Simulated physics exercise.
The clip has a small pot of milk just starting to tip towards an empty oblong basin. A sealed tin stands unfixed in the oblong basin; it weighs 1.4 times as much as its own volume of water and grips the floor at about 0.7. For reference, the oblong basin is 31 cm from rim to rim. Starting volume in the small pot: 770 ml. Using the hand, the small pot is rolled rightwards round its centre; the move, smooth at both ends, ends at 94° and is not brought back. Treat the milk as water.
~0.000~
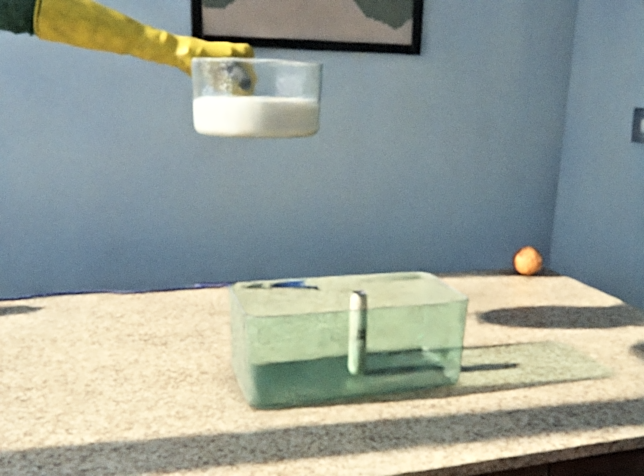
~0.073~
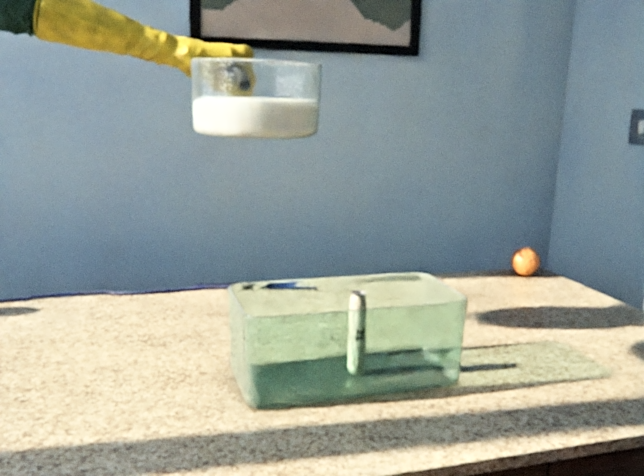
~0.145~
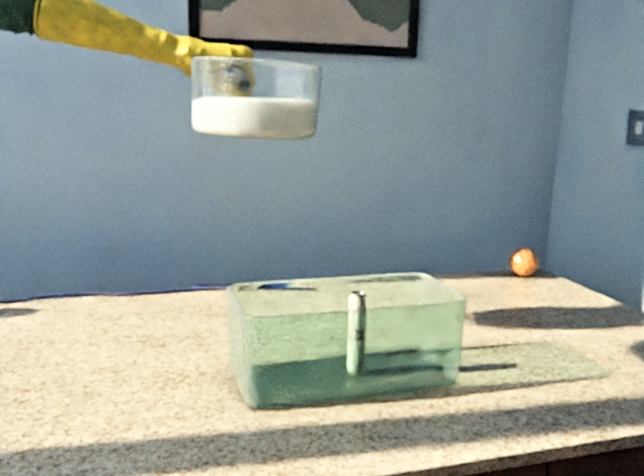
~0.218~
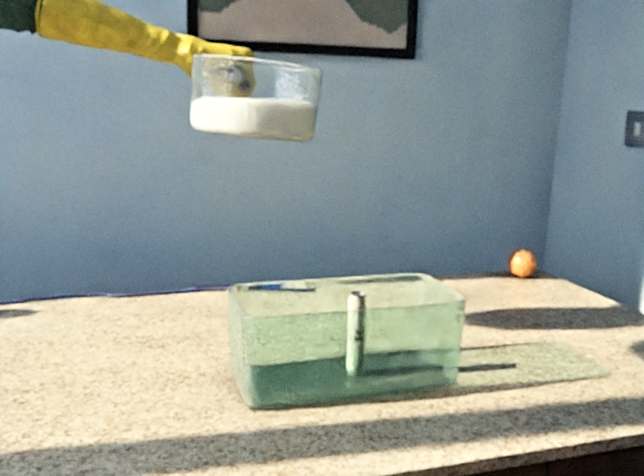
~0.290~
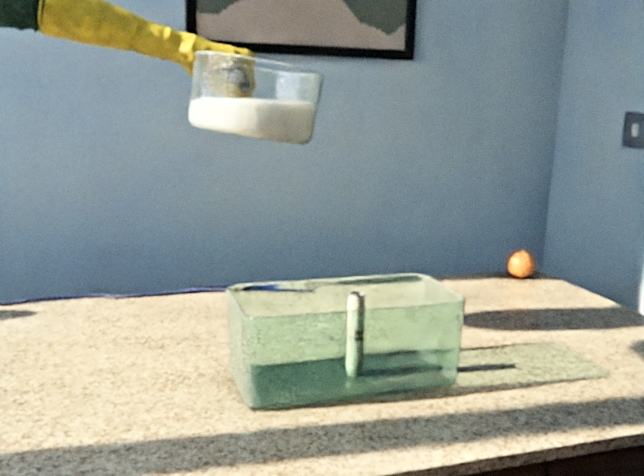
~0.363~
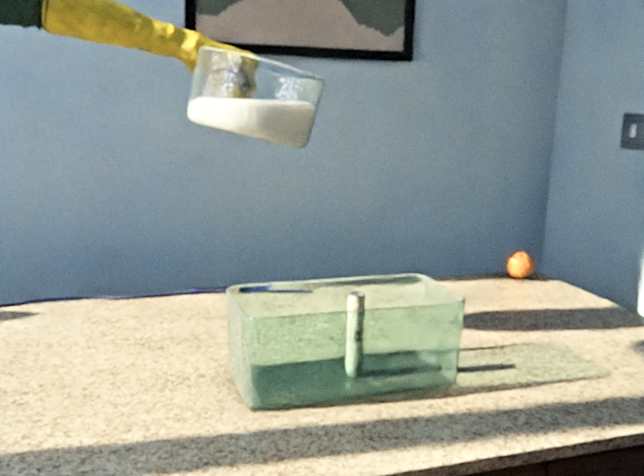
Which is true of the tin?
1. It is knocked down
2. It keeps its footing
1.
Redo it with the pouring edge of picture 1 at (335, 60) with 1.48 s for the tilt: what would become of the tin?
After that, the tin stays vertical.
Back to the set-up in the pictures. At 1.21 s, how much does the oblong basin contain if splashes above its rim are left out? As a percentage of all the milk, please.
My estimate is about 40 percent.
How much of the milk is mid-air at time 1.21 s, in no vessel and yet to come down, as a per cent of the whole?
About 28 per cent.
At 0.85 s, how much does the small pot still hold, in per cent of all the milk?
Some 84 per cent.
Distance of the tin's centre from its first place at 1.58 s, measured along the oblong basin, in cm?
Estimate: Around 1 cm.
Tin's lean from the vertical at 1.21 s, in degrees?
The lean is some 0° away from upright.
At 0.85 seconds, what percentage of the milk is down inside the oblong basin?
Around 0%.
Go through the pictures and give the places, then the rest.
Tilt 0°; pouring edge (319, 66); surface from (196, 98) to (314, 101); the oblong basin's rim runs from (237, 301) to (448, 287); the tin's top is at (360, 296), in the first picture.
Tilt 1°; pouring edge (318, 67); surface from (195, 98) to (313, 102), in the second picture.
Tilt 2°; pouring edge (318, 70); surface from (194, 99) to (312, 102), in the third picture.
Tilt 5°; pouring edge (319, 73); surface from (194, 99) to (312, 103), in the fourth picture.
Tilt 9°; pouring edge (319, 78); surface from (193, 99) to (311, 104), in the fifth picture.
Tilt 13°; pouring edge (320, 84); surface from (192, 100) to (312, 105), in the sixth picture.
By 0.85 s the tilt is 57° and 84 per cent is still to pour; the tin stands where it began.
By 1.21 s the tilt is 86° and 30 per cent is still to pour; the tin stands where it began.
By 1.58 s the tilt is 94° and 6 per cent is still to pour; the tin leans 9°.
By 1.99 s the tilt is 94° and 1 per cent is still to pour; the tin lies on its side.
At rest the tin lies on its side.
